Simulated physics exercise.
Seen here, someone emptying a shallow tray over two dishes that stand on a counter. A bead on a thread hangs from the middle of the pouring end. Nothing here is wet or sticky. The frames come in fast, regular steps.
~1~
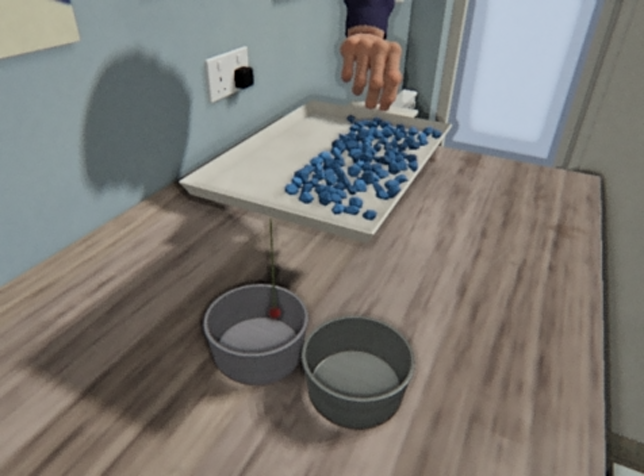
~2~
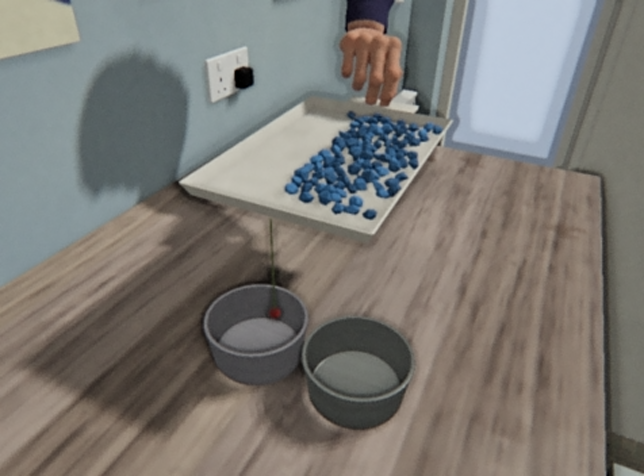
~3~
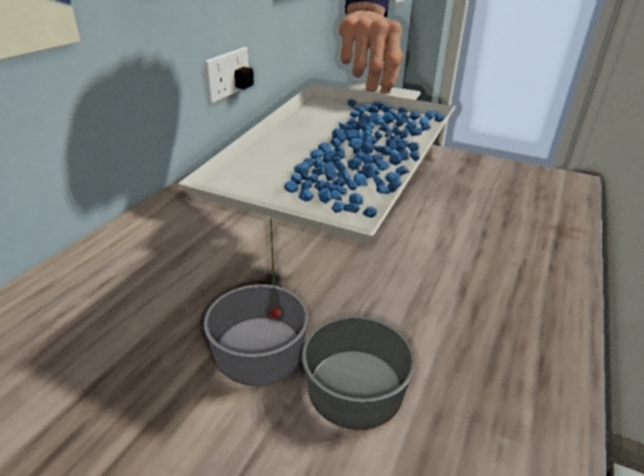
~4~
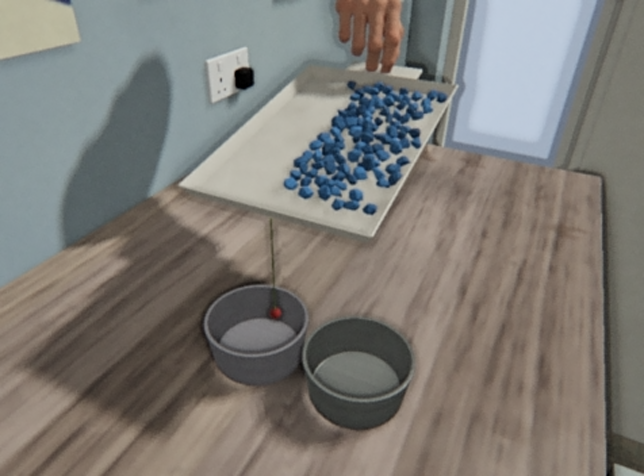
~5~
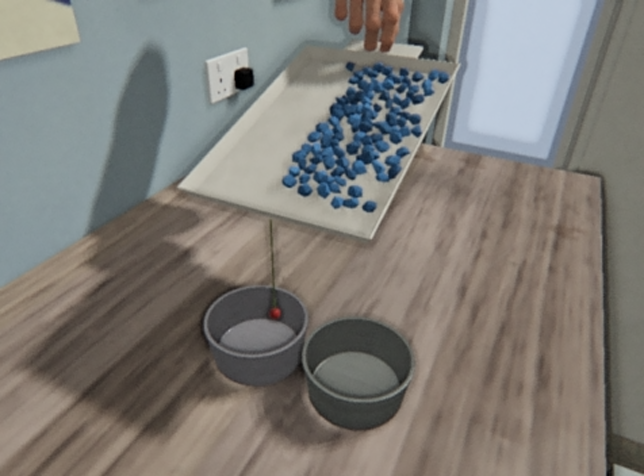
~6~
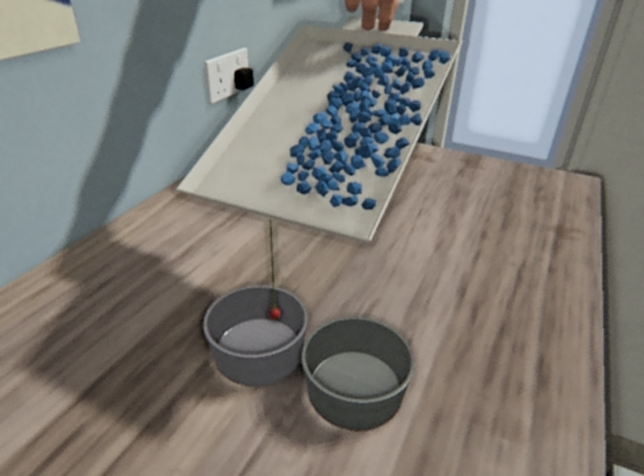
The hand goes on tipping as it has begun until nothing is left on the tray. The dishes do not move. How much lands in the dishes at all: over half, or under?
In the dishes lies less than half of it.
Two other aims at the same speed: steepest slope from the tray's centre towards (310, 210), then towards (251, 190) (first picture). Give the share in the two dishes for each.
In turn 20 and 10 in a hundred.
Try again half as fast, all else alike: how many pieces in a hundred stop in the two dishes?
Near 30 %.
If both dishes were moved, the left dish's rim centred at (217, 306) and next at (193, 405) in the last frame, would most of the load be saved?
At the first place below a half, at the second below a half.
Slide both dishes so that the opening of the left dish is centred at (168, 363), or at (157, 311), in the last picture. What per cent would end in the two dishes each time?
Roughly 70 per cent, and 50 per cent.
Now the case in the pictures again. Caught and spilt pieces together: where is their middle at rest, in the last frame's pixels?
Near (243, 430).
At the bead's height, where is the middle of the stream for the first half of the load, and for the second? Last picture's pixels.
First near (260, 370), later near (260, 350).
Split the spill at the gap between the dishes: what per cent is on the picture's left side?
Some 80 per cent.
Just after the last frame, tray tipped steeply; the larger part on the tray; roughly a quarter in the air.
A moment on, tray tipped past a quarter turn; just a few on the tray; just a few in the right dish; about a tenth in the left dish; the larger part outside both; about a tenth in the air.
Further on, tray tipped past a quarter turn; about a tenth in the right dish; about a tenth in the left dish; the larger part outside both.
When it is over, tray tipped past a quarter turn; about a tenth in the right dish; about a tenth in the left dish; the larger part outside both.
